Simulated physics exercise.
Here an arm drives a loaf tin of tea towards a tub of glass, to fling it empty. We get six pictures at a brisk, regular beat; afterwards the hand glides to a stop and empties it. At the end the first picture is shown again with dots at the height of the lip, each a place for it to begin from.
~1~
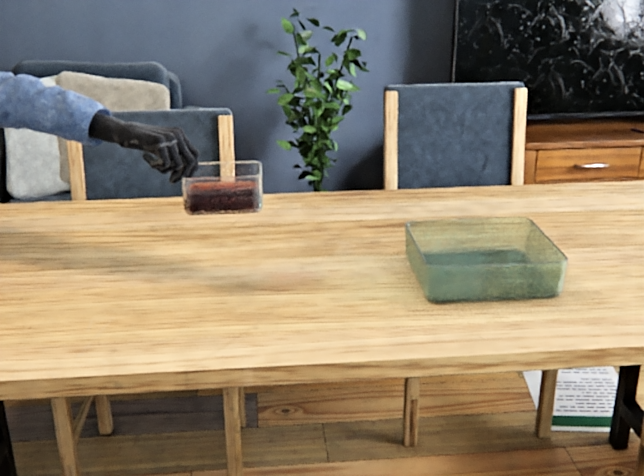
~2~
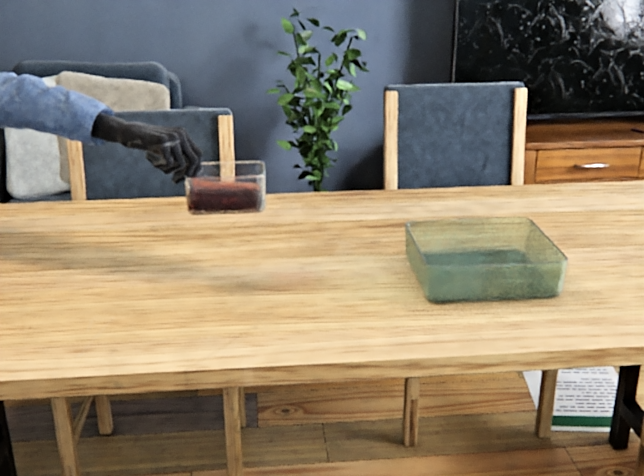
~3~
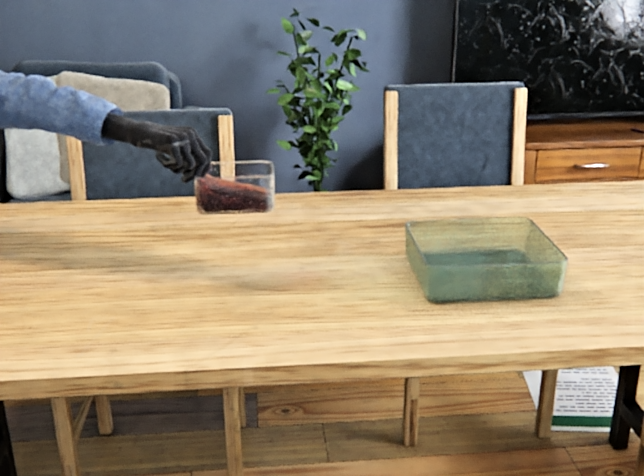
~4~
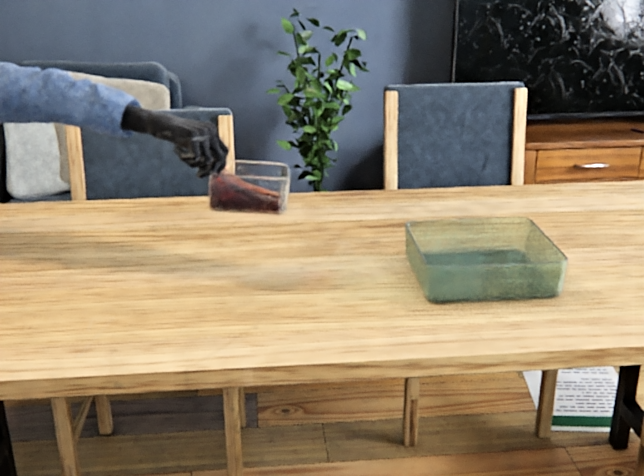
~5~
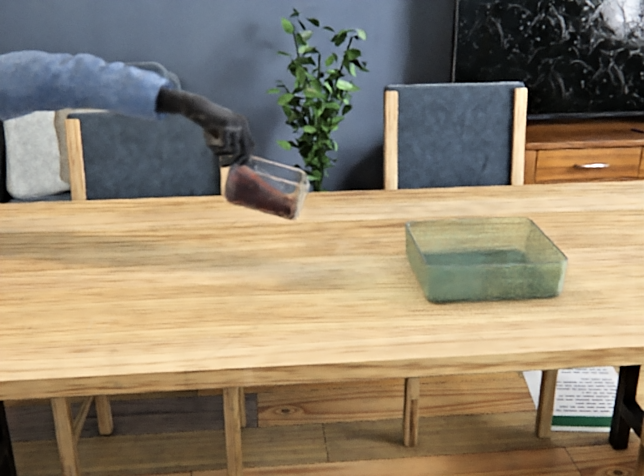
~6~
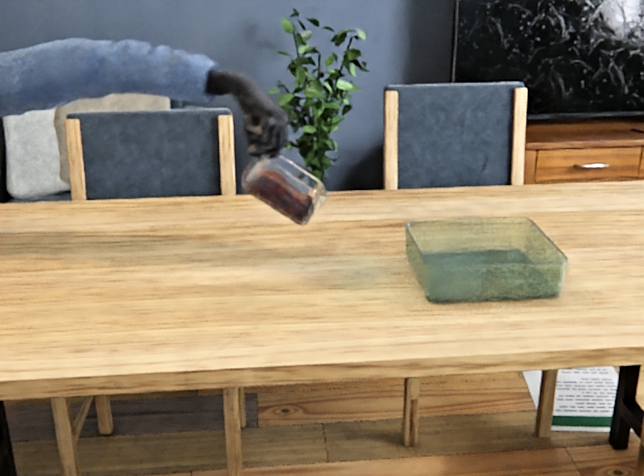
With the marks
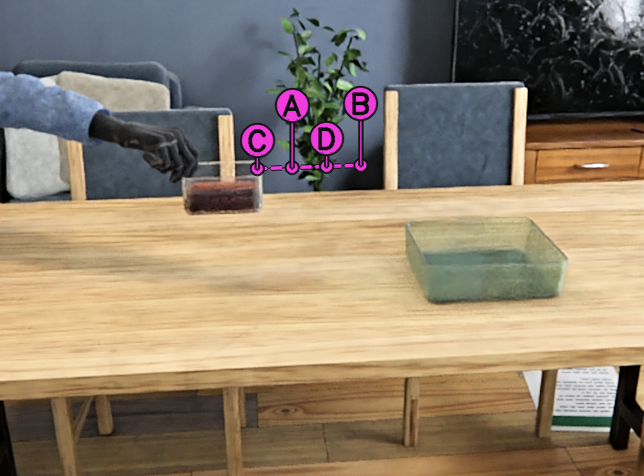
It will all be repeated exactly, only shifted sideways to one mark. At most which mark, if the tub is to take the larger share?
A will do.
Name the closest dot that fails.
That would be C.
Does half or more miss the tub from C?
Yes, it does.
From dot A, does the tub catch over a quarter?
Yes, it does.
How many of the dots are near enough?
Three.
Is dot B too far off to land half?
No.
On the marked copy, A at (292, 167); B at (360, 165); C at (257, 168); D at (326, 166).
With A, about 70 % lands in the tub, 15 % falls short and 14 % goes beside or beyond.
With B, about 90 % lands in the tub, 6 % falls short and 4 % goes beside or beyond.
With C, about 31 % lands in the tub, 63 % falls short and 6 % goes beside or beyond.
With D, about 80 % lands in the tub, 4 % falls short and 16 % goes beside or beyond.
